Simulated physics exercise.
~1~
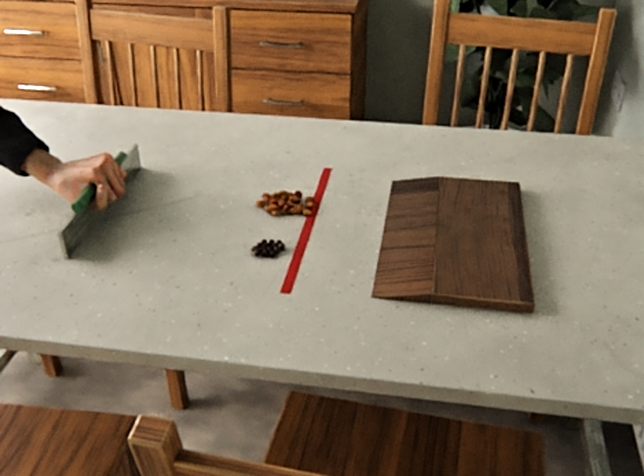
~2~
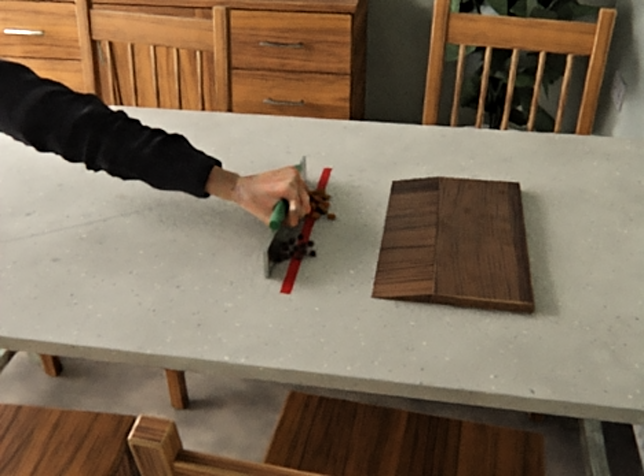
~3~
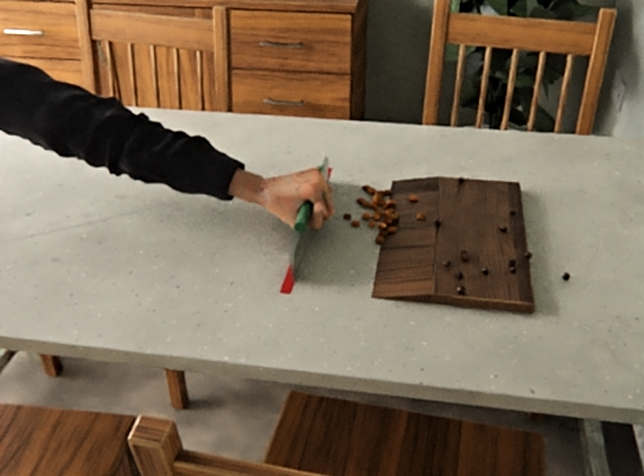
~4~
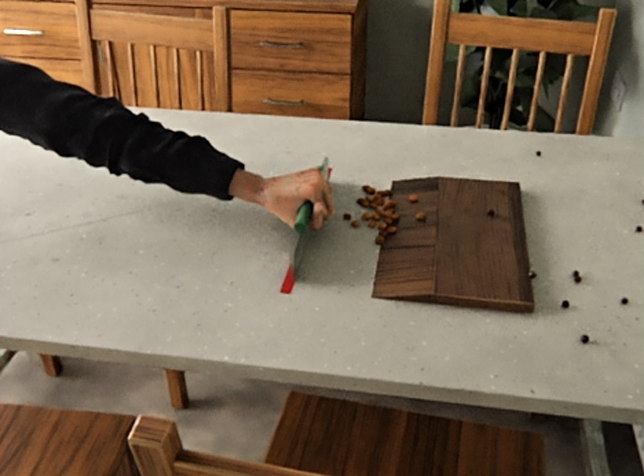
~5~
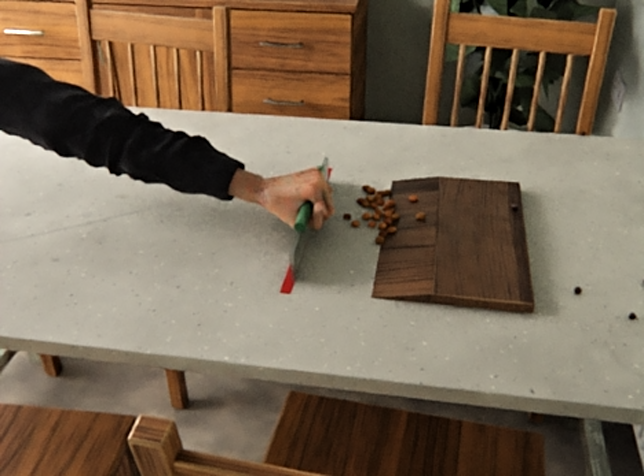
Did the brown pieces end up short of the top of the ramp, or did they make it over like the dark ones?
The brown pieces ended up short of the top, mostly on the table before the ramp with some on its lower part. Only the dark pieces made it over.
